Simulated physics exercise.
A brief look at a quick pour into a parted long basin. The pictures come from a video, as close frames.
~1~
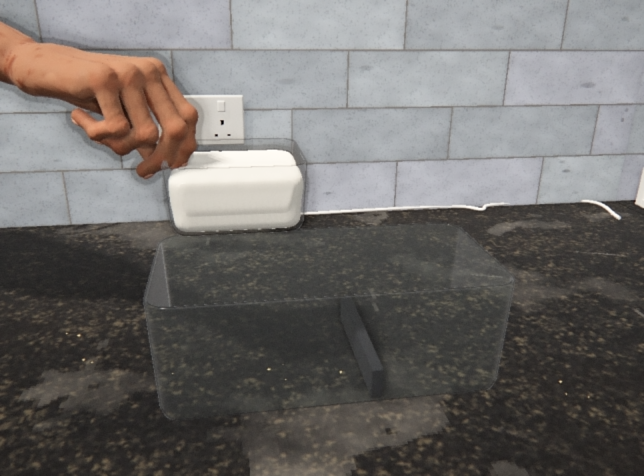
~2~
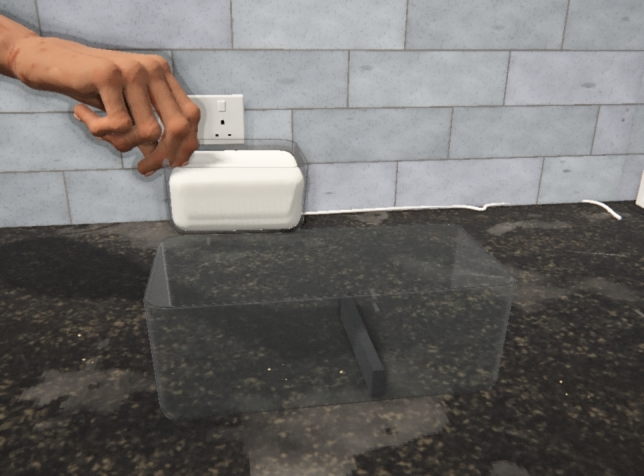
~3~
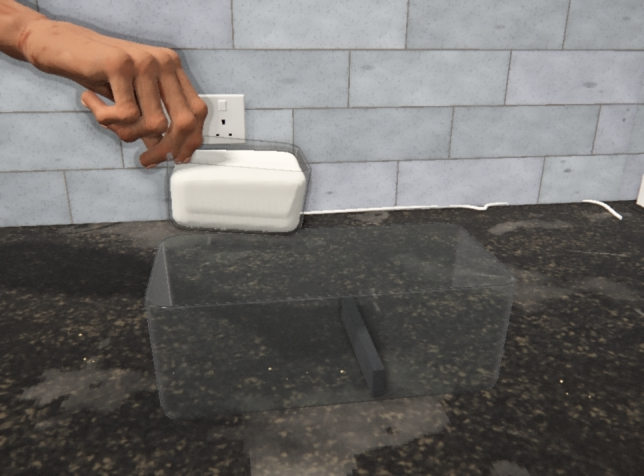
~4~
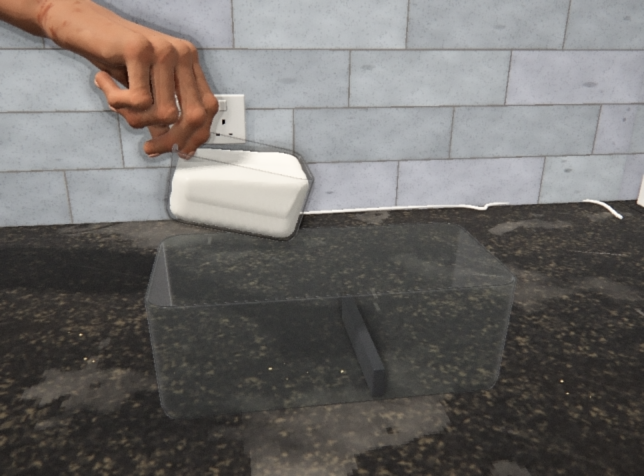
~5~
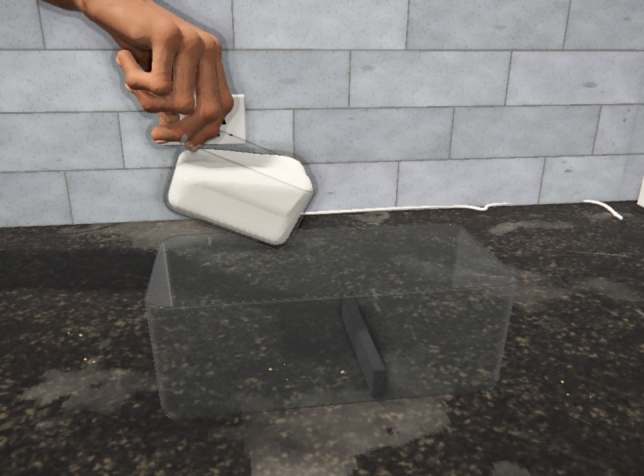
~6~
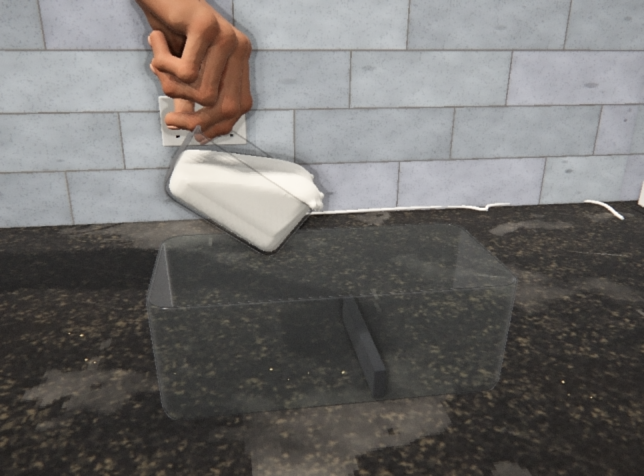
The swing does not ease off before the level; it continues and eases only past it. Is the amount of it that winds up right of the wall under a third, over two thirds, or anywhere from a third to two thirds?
Stays short of a third.
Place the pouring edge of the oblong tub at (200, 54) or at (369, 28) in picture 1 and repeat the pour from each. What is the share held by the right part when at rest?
Roughly 20 % and 70 %.
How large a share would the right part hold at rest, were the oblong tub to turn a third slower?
I'd say roughly 35 in every hundred ends up there.
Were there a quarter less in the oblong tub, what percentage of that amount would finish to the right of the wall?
10 per cent or so.
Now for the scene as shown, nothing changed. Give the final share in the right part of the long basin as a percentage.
I'd put it at about 20 per cent.
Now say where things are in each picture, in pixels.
In the first picture, it leans 0°; its right rim is at (300, 153); the milk meets the walls at (172, 166) and (297, 161); the long basin's rim runs from (153, 270) to (483, 251); the wall's top is at (360, 330).
In the second picture, it leans 2°; its right rim is at (301, 155); the milk meets the walls at (173, 165) and (298, 162).
In the third picture, it leans 6°; its right rim is at (304, 159); the milk meets the walls at (175, 163) and (300, 164).
In the fourth picture, it leans 14°; its right rim is at (306, 168); the milk meets the walls at (176, 162) and (303, 166).
In the fifth picture, it leans 24°; its right rim is at (308, 180); the milk meets the walls at (176, 164) and (307, 172); 1 per cent is over the edge.
In the sixth picture, it leans 36°; its right rim is at (307, 194); the milk meets the walls at (174, 163) and (301, 181); 7 per cent is over the edge.
A moment on, the oblong tub is tipped right over and 13 per cent is still to pour, 57 is left of the wall and 14 right of it.
Next, the oblong tub is tipped right over and 1 per cent is still to pour, 77 is left of the wall and 19 right of it.
Then the oblong tub is tipped right over and 0 per cent is still to pour, 75 is left of the wall and 22 right of it.
Later the oblong tub is tipped right over and 0 per cent is still to pour, 76 is left of the wall and 22 right of it.
In the end 76 per cent lies left of the wall, 22 right of it and 2 outside.
